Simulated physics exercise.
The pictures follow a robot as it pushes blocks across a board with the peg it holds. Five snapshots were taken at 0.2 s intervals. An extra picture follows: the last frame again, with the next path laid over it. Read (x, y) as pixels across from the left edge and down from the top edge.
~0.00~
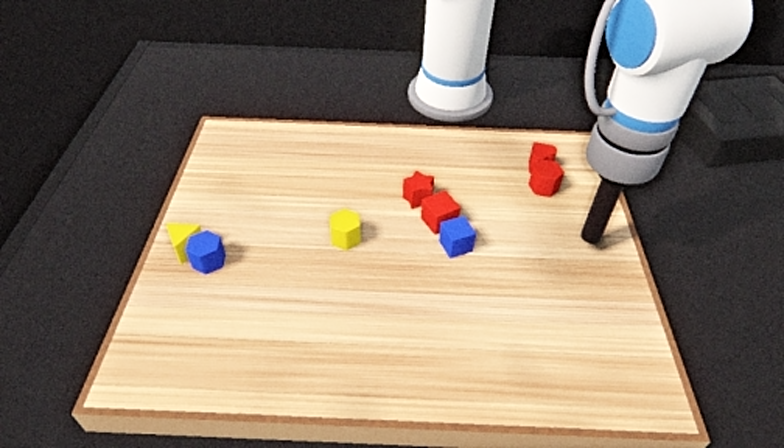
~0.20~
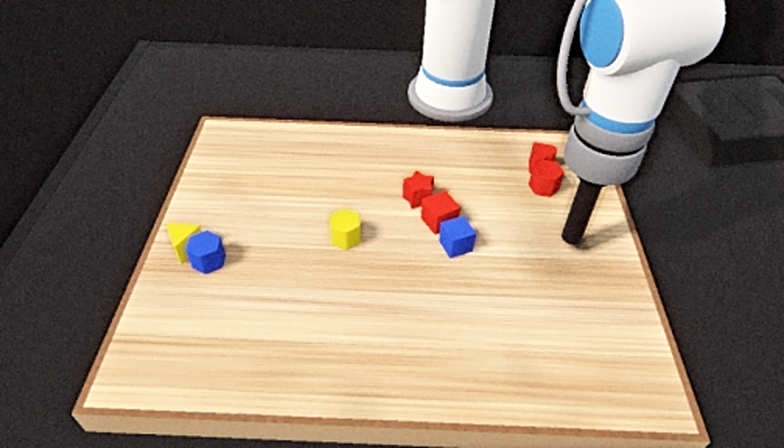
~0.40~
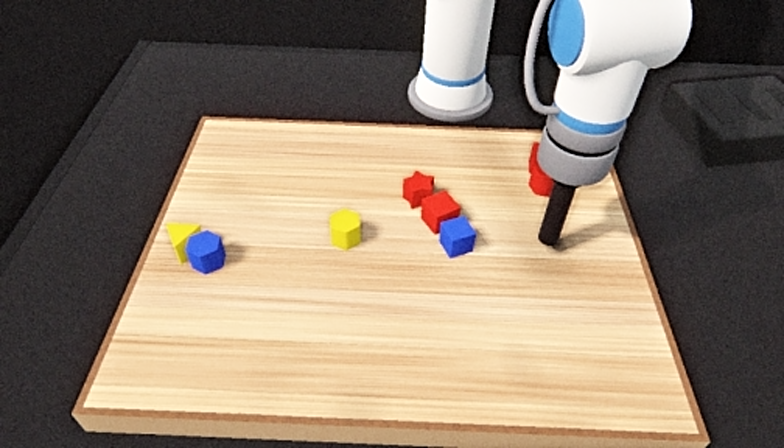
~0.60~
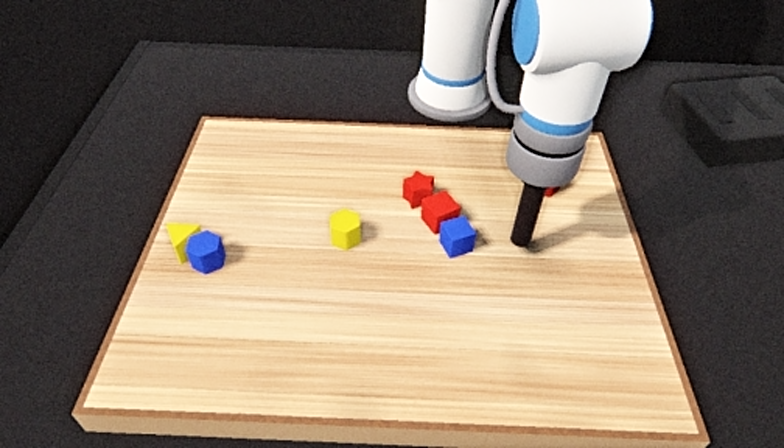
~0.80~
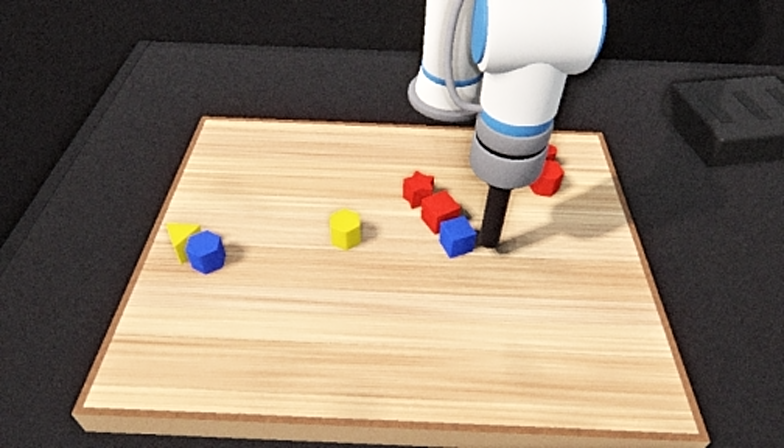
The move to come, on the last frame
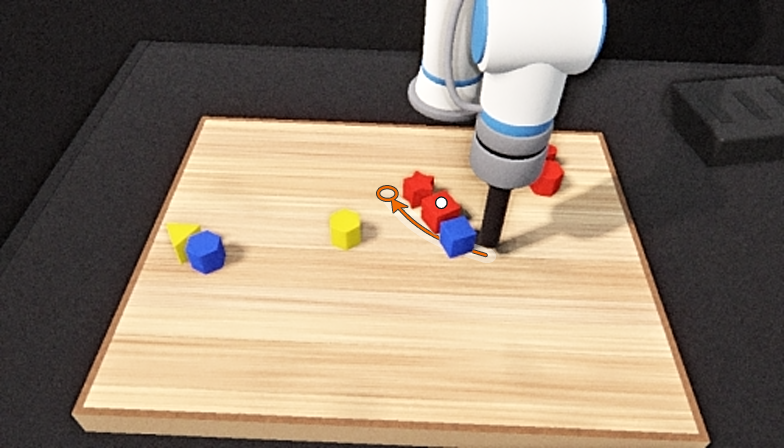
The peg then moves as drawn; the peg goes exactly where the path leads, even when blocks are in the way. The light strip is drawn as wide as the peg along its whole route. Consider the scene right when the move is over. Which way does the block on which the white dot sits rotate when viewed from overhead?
The block on which the white dot sits rotates clockwise.
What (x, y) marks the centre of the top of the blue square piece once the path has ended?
My estimate: (398, 214).
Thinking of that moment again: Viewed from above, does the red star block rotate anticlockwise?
Yes, I think so.
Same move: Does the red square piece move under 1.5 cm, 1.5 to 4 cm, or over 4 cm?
By the end of the path, it will have gone between 1.5 and 4 cm.
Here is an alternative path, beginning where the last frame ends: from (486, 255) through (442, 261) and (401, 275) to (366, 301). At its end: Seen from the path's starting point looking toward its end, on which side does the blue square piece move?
The right-hand side.
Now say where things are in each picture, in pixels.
In the first frame, tip of the peg (591, 237), middles of tops, yellow hexagon (345, 220), red star block (420, 181), red square piece (441, 203), blue square piece (459, 228).
In the second frame, peg (571, 238), nothing pushed.
In the third frame, peg (548, 239), nothing pushed.
In the fourth frame, peg (520, 240), nothing pushed.
In the fifth frame, peg (489, 242), yellow hexagon (345, 220), red star block (420, 181), red square piece (441, 203), blue square piece (459, 228).
The line goes from (486, 255) through (444, 240) and (410, 219) to (387, 193); the dot is on the red square piece.
The first path, step by step. One third of the way, peg (444, 226); red square piece (436, 200), turned 25° clockwise; blue square piece (421, 220), turned 25° clockwise.
Two thirds of the way, peg (410, 205); red star block (418, 169), turned 25° anticlockwise; red square piece (427, 188), turned 80° clockwise; blue square piece (398, 214), turned 25° anticlockwise.
At the end, peg (388, 180); yellow hexagon unmoved; red star block (418, 169), turned 25° anticlockwise; red square piece (428, 188), turned 85° clockwise; blue square piece (398, 214), turned 25° anticlockwise.
